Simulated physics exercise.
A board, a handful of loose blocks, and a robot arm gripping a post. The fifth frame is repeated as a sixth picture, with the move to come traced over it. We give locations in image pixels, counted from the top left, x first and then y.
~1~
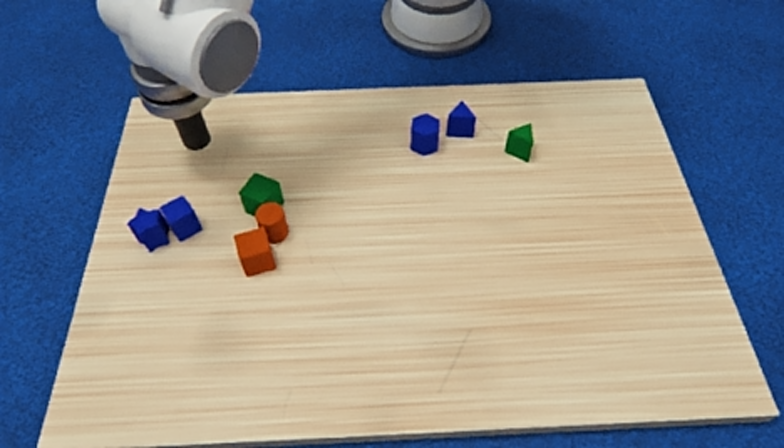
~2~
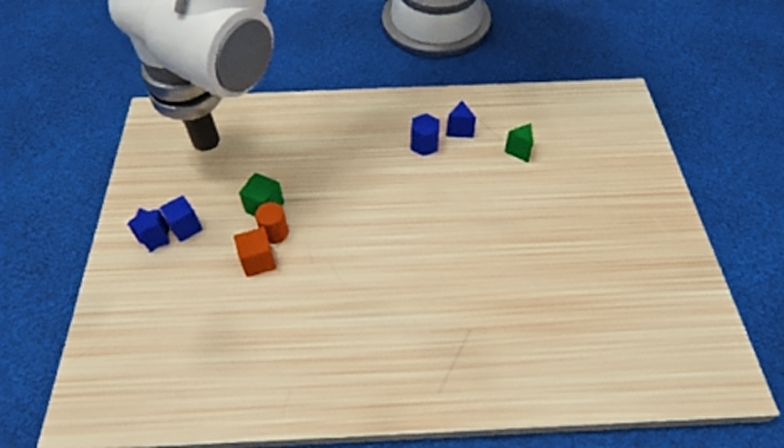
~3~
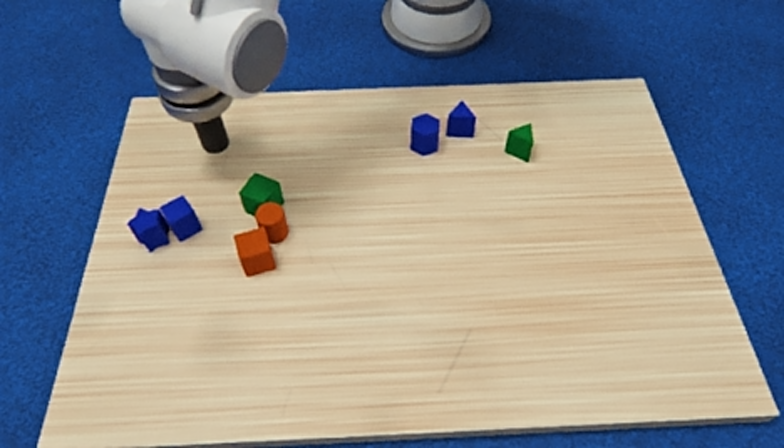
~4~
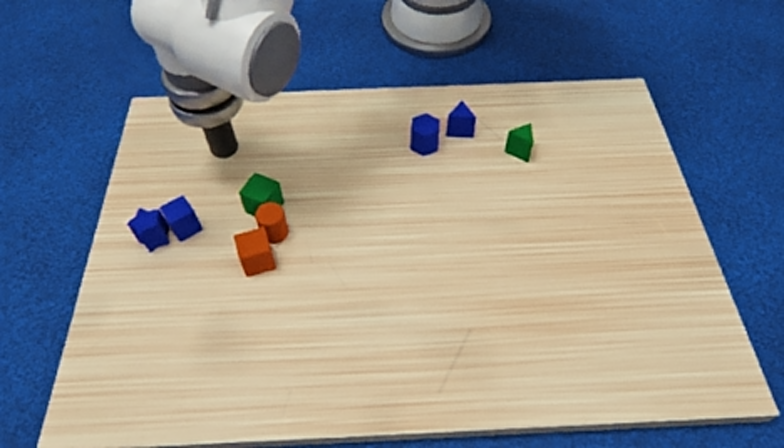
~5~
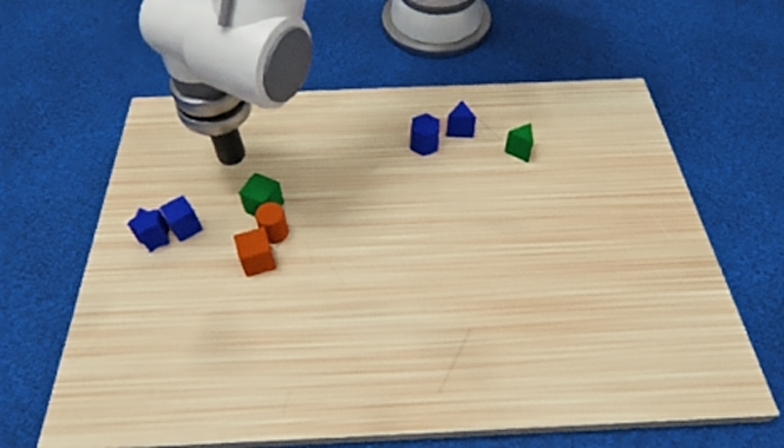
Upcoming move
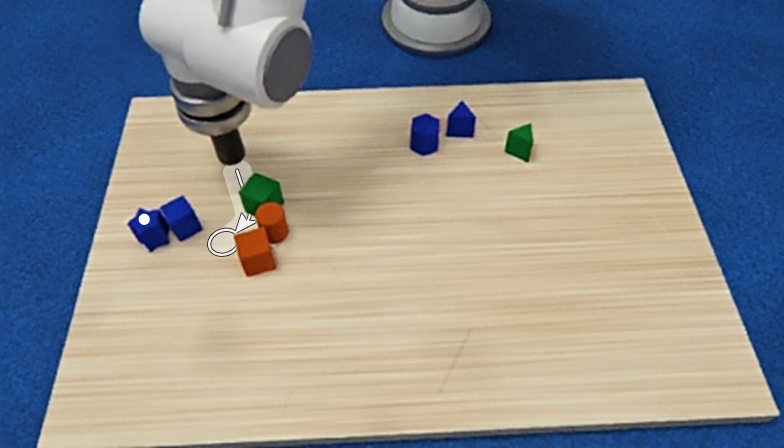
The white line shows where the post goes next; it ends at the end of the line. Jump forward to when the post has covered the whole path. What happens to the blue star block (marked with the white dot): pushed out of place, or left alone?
It stays.
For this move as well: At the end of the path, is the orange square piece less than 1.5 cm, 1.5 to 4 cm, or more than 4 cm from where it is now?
It falls in the under 1.5 cm band.
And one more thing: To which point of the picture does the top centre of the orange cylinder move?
Around (283, 223).
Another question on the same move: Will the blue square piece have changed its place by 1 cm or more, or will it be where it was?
The blue square piece will stay where it stands.
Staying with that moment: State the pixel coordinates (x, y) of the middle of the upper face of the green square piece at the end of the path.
Its top centre is at about (272, 200).
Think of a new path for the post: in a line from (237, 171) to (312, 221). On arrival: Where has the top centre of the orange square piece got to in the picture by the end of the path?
I'd say the orange square piece ends with its top centre at (249, 265).
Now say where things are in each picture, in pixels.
Tip of the post at (197, 141), middles of tops, blue star block at (144, 219), blue square piece at (176, 208), orange square piece at (252, 242), green square piece at (259, 187), orange cylinder at (269, 213), in the first frame.
Post at (206, 141), nothing pushed, in the second frame.
Post at (216, 144), nothing pushed, in the third frame.
Post at (225, 148), nothing pushed, in the fourth frame.
Post at (232, 155), blue star block at (144, 219), blue square piece at (176, 208), orange square piece at (252, 242), green square piece at (259, 187), orange cylinder at (269, 213), in the fifth frame.
The line goes from (237, 171) over (245, 194) and (248, 220) to (224, 242); the dot is on the blue star block.
On the path given first. One third of the way, post at (240, 180); green square piece at (261, 188).
Two thirds of the way, post at (243, 206); green square piece at (272, 200), turned 30° anticlockwise; orange cylinder at (283, 223).
At the end, post at (218, 228); blue star block unmoved; blue square piece unmoved; orange square piece unmoved; green square piece at (272, 200), turned 30° anticlockwise; orange cylinder at (283, 223).
